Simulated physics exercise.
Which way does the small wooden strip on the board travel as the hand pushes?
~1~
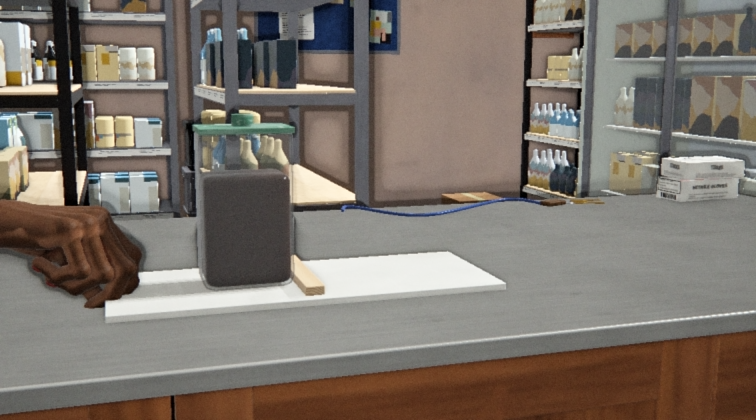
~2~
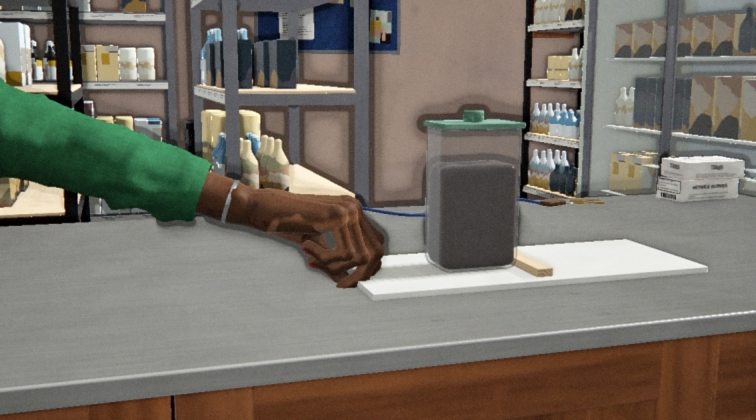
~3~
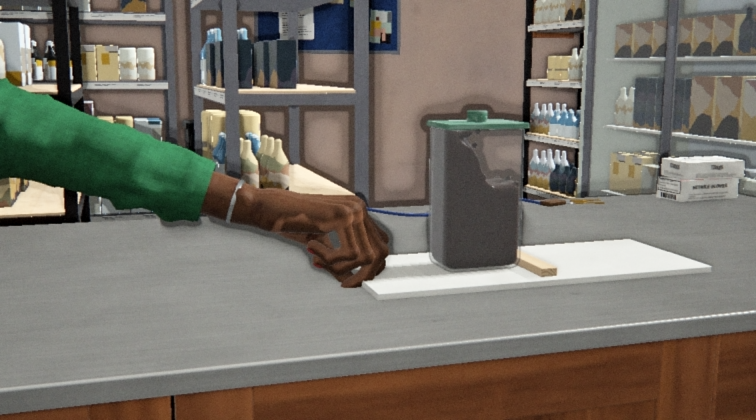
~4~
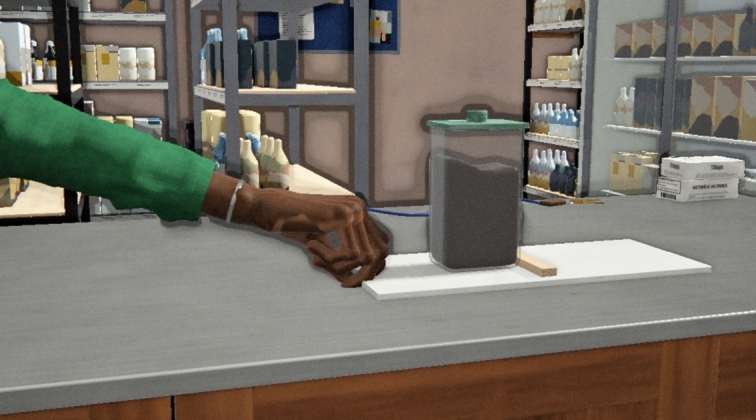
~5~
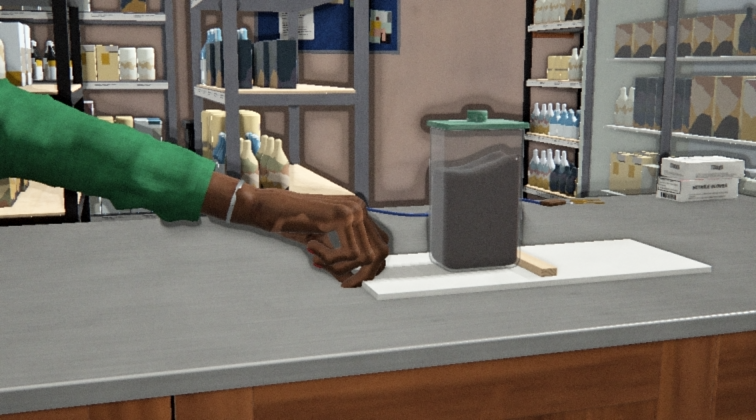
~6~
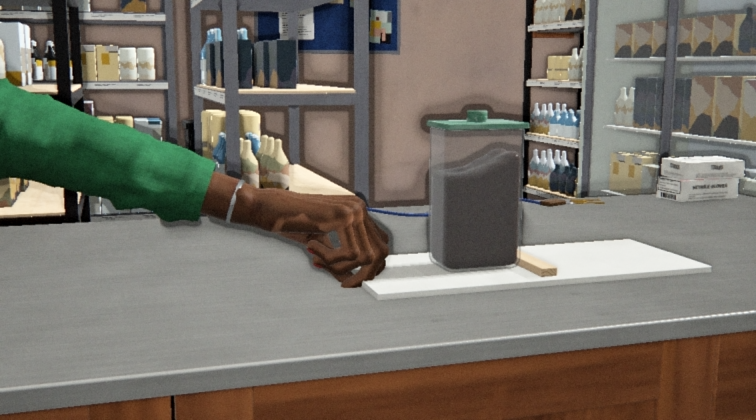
The wooden strip travels to the right along with the board.
